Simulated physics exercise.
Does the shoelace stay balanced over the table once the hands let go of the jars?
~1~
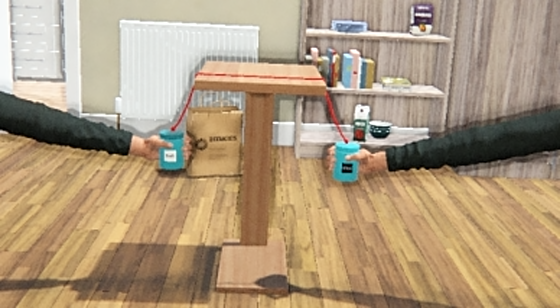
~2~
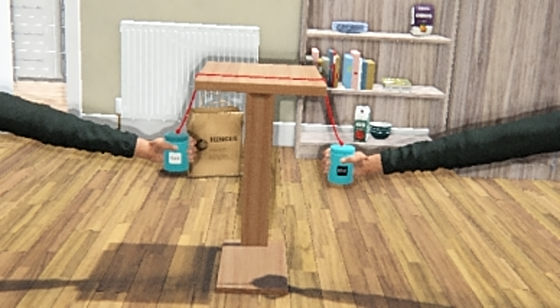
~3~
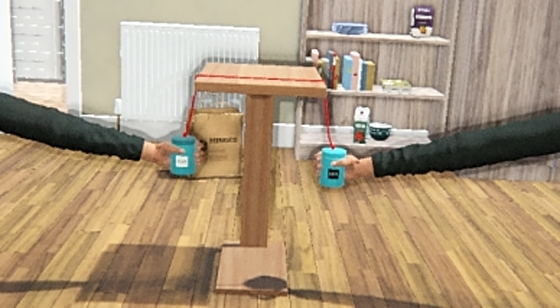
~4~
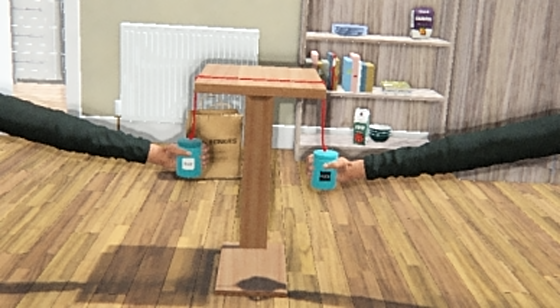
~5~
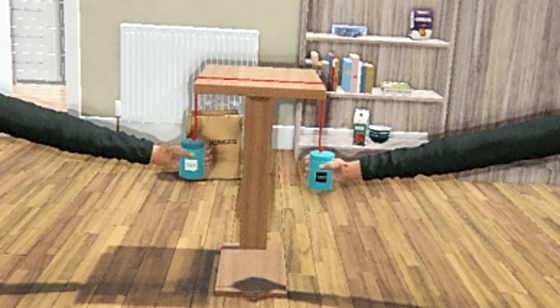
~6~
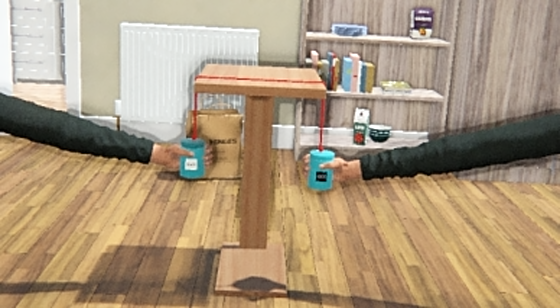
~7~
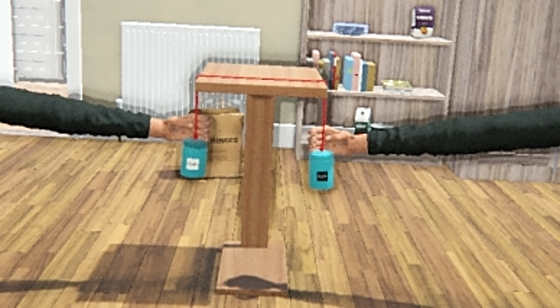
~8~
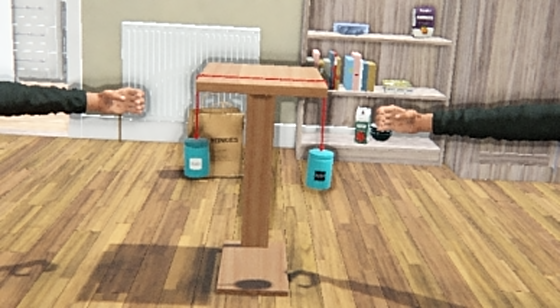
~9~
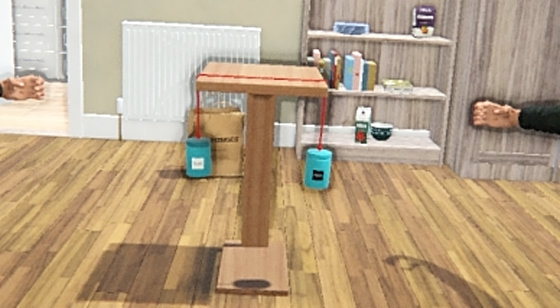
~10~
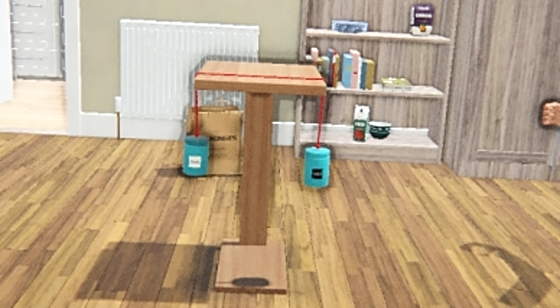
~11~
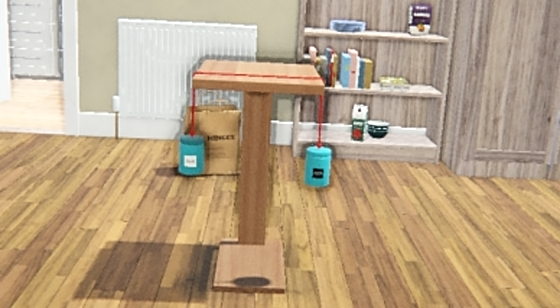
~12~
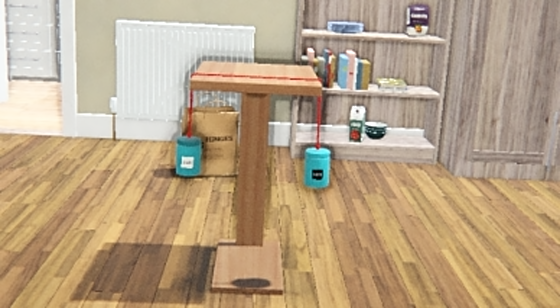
Yes, it stays in place over the tabletop. Both teal jars keep hanging where they were released, one on each side.
